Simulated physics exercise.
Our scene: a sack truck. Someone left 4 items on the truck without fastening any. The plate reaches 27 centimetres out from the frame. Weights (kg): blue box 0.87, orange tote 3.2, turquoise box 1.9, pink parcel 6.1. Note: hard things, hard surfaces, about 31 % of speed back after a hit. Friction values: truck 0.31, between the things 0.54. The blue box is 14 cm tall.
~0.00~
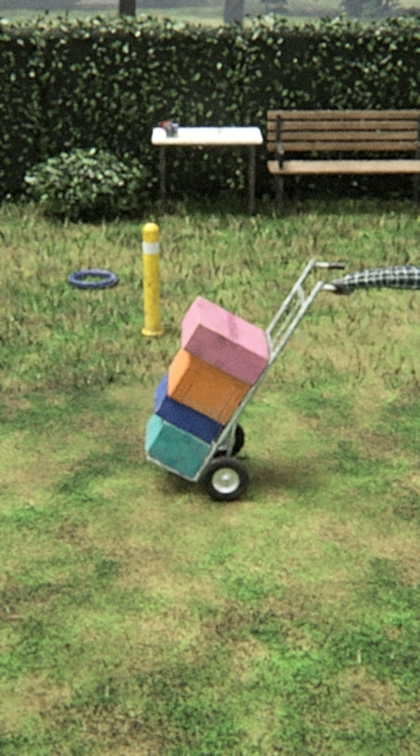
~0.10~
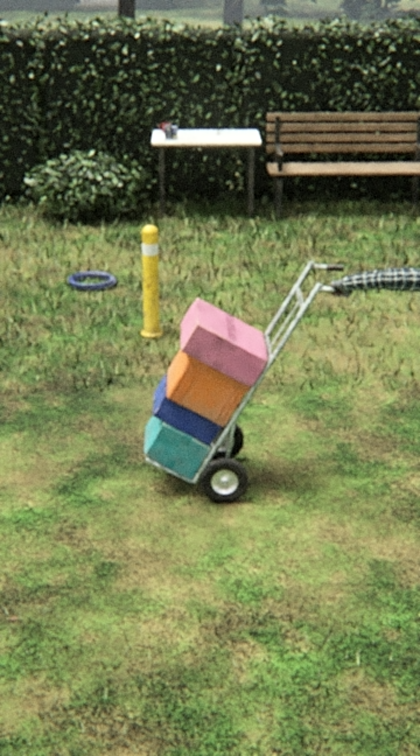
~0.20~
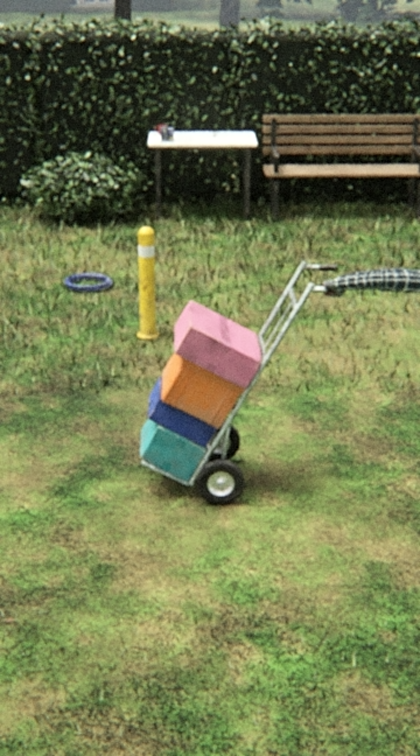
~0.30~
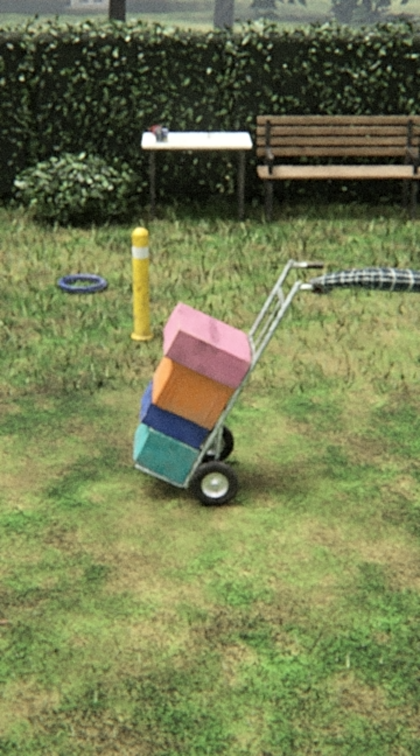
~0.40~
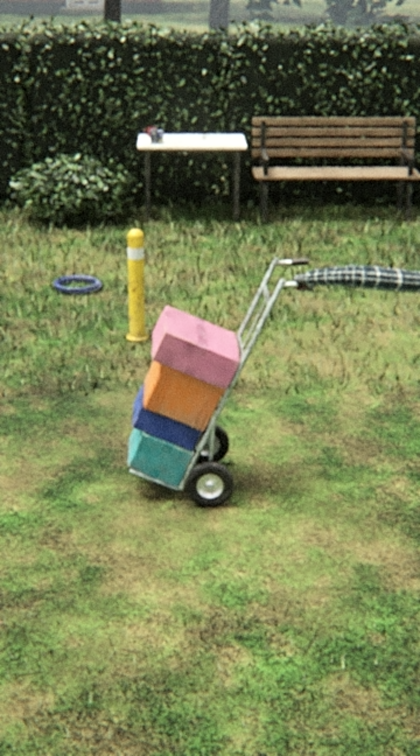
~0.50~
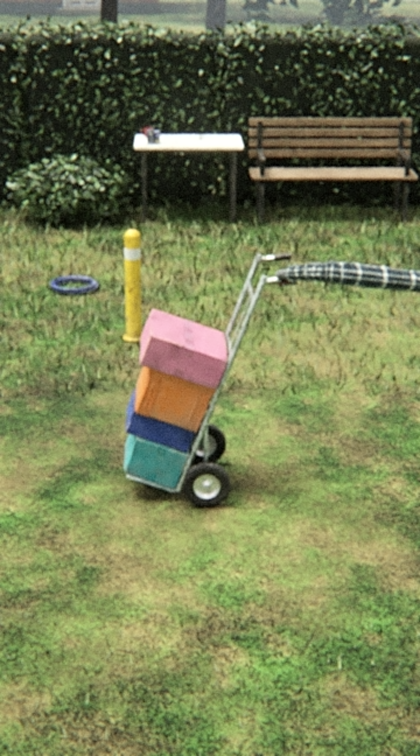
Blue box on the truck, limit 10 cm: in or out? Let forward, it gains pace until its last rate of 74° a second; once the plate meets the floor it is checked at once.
Out.
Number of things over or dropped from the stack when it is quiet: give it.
All told, 4.
By 1.20 s, truck upright; blue box rocked 16° off its seat near (132, 434); pink parcel rocked 16° off its seat; orange tote rocked 16° off its seat.
By 1.60 s, truck upright; orange tote and pink parcel now dropped from the stack; blue box rocked 53° off its seat near (98, 443); turquoise box rocked 53° off its seat.
By 1.80 s, truck upright; blue box now dropped from the stack; turquoise box on its side.
By 2.10 s, truck upright; turquoise box on its side.
When it is over (2.9 s), dropped from the stack, blue box, orange tote and pink parcel; lying over on the truck, turquoise box. End places, in pixels of the last picture, blue box near (41, 476).
